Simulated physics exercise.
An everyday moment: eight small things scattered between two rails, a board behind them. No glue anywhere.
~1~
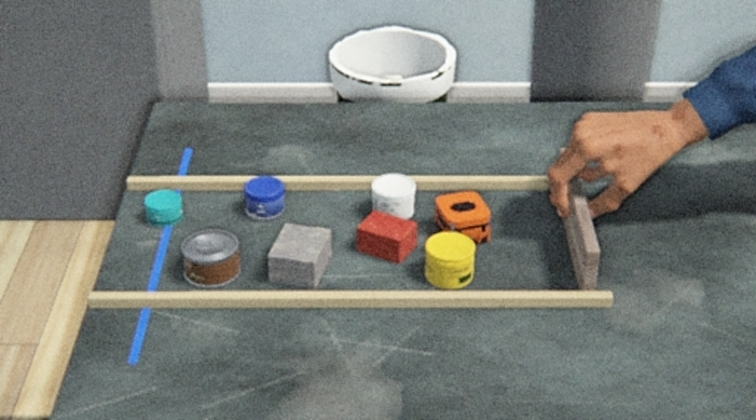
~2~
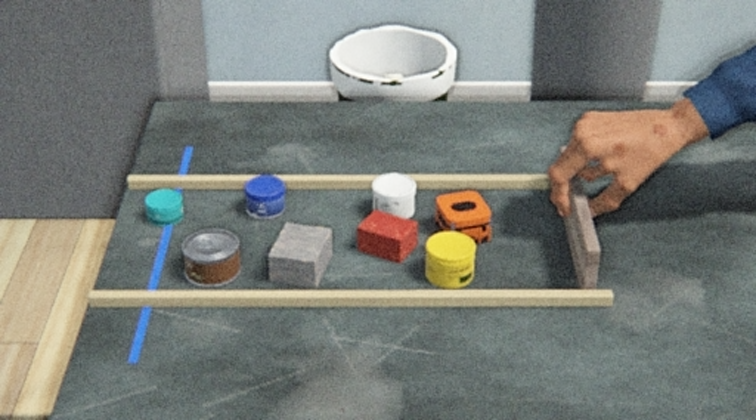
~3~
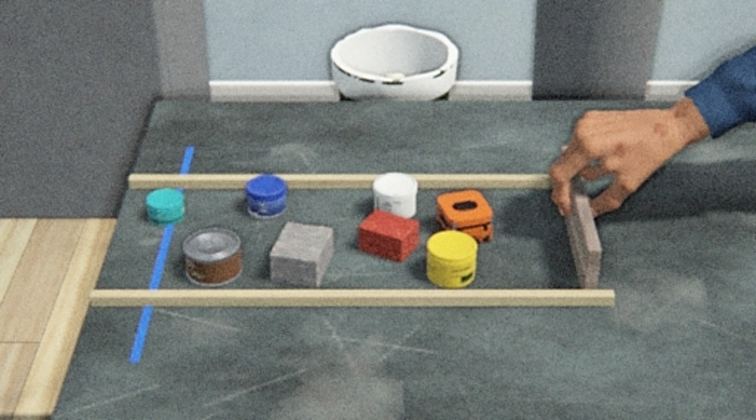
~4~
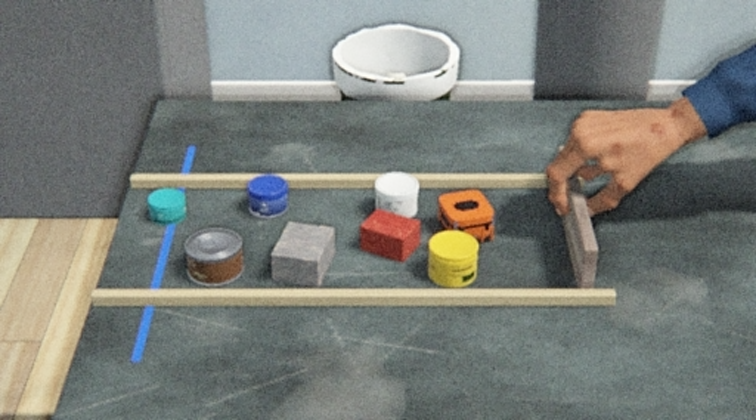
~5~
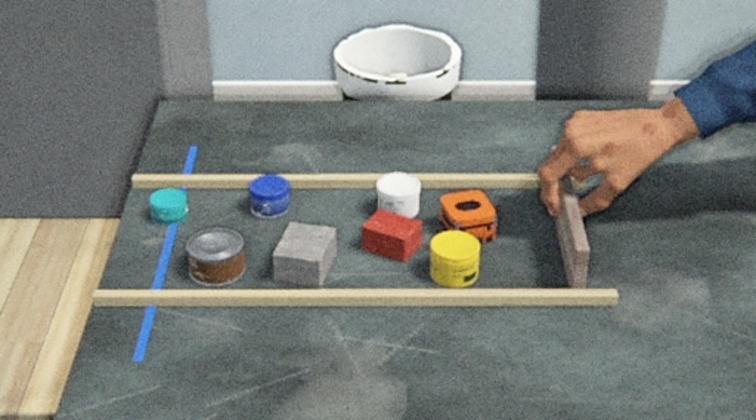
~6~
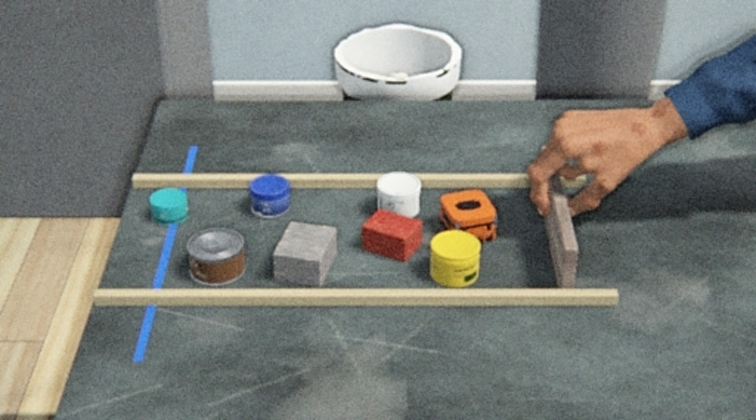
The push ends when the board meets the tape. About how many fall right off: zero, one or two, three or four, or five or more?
The number that fall off is three or four.
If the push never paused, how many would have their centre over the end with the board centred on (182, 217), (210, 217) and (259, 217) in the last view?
It would be 3, 1 and 0.
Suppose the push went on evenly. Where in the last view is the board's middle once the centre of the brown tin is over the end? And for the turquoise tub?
For the brown tin at (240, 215), for the turquoise tub at (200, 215).
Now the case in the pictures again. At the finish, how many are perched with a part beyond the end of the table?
1 of them.
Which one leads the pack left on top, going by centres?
The red block ends nearest.
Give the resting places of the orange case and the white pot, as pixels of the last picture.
The orange case stops around (152, 212); the white pot around (159, 186).
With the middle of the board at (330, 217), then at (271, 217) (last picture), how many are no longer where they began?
At the one place 7, at the other 7.
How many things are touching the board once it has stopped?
It touches 3.
A little later, none off yet; turquoise tub at rest near (169, 207); brown tin at rest near (217, 257); blue tin at rest near (270, 196).
Next, none off yet; turquoise tub at rest near (169, 207); brown tin shifted about its own width near (147, 265); blue tin shifted about its own width near (230, 194).
When it is over, the number that fall off is three or four; down, grey block, blue tin, brown tin and turquoise tub.
